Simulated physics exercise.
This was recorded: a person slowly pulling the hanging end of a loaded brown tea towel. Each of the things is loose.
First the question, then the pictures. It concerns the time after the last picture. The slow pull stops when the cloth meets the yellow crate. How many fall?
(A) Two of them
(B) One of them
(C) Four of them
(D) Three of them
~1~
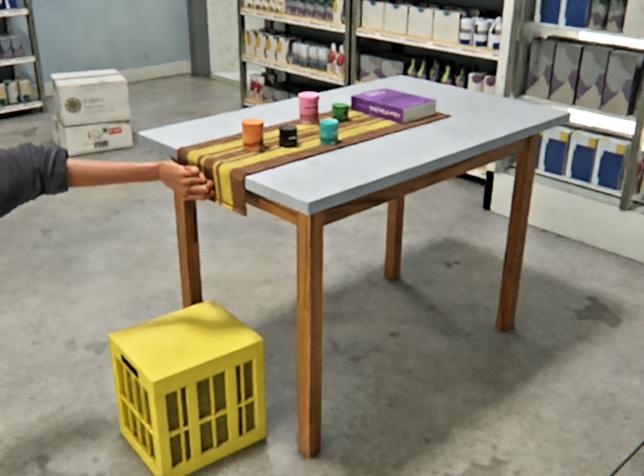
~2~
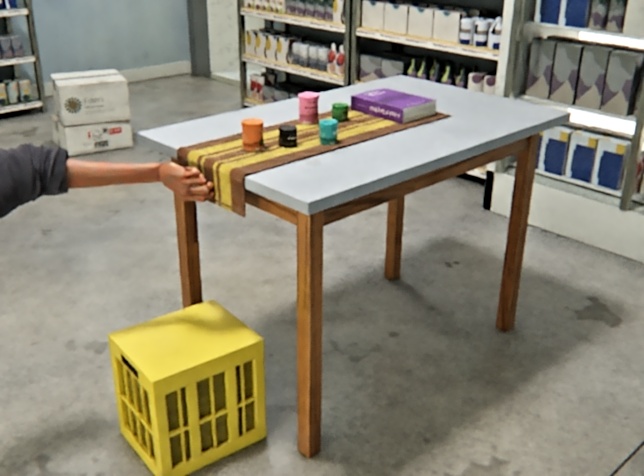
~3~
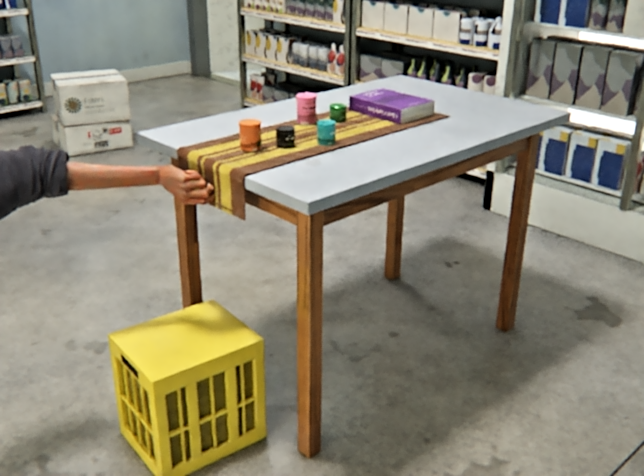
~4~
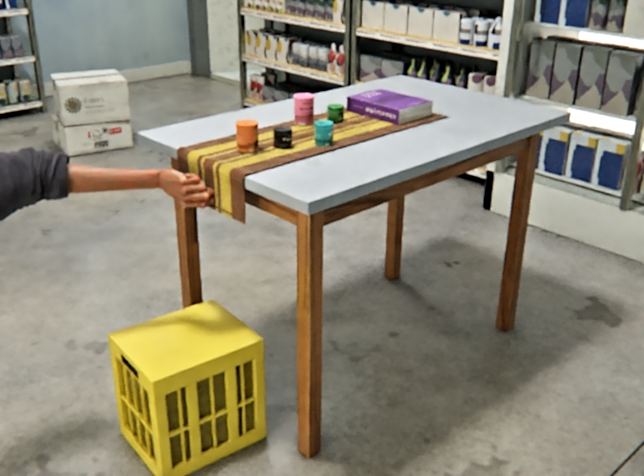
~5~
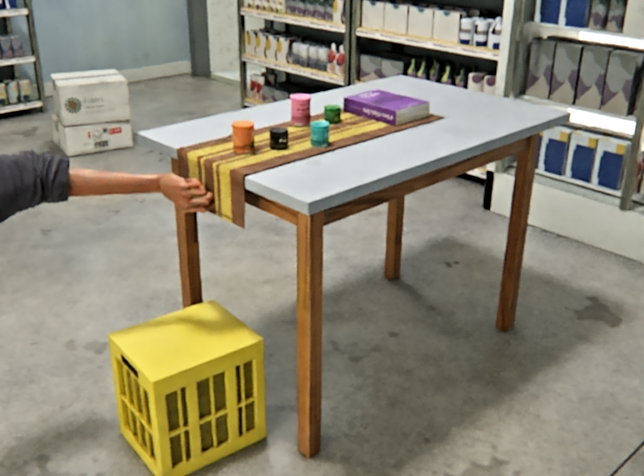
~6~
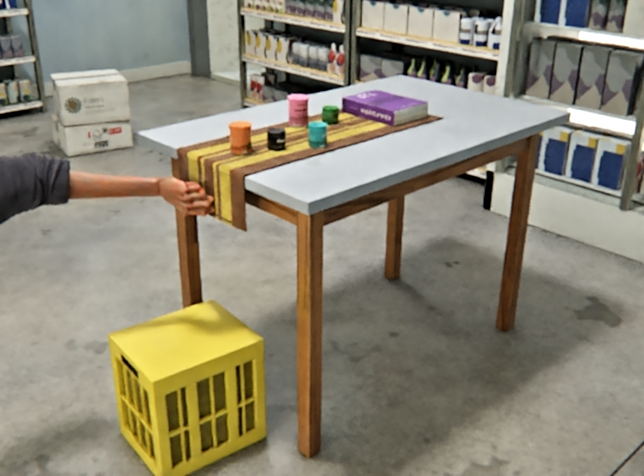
Three of them.
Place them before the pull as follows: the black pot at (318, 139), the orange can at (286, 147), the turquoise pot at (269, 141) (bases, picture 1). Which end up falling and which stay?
Black pot lost, orange can lost, turquoise pot lost.
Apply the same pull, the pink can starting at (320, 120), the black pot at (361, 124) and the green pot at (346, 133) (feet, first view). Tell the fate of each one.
The pink can stays put; the black pot stays put; the green pot stays put.
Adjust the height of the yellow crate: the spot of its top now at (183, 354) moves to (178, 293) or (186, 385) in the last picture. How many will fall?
Numbers: 1; 4.
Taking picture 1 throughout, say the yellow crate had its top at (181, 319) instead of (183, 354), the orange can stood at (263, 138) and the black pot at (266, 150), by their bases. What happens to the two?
The orange can? Lost. The black pot? Lost.
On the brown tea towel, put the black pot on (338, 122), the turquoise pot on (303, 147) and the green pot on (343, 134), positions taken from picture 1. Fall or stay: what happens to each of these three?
Here's how it goes: The black pot remains in place, the turquoise pot leaves the top and the green pot remains in place.
Early on, hem near (213, 256); orange can gone.
Midway, hem near (214, 302); orange can and black pot gone.
Finally, hem on the crate; orange can, black pot and turquoise pot gone. The table loses three.
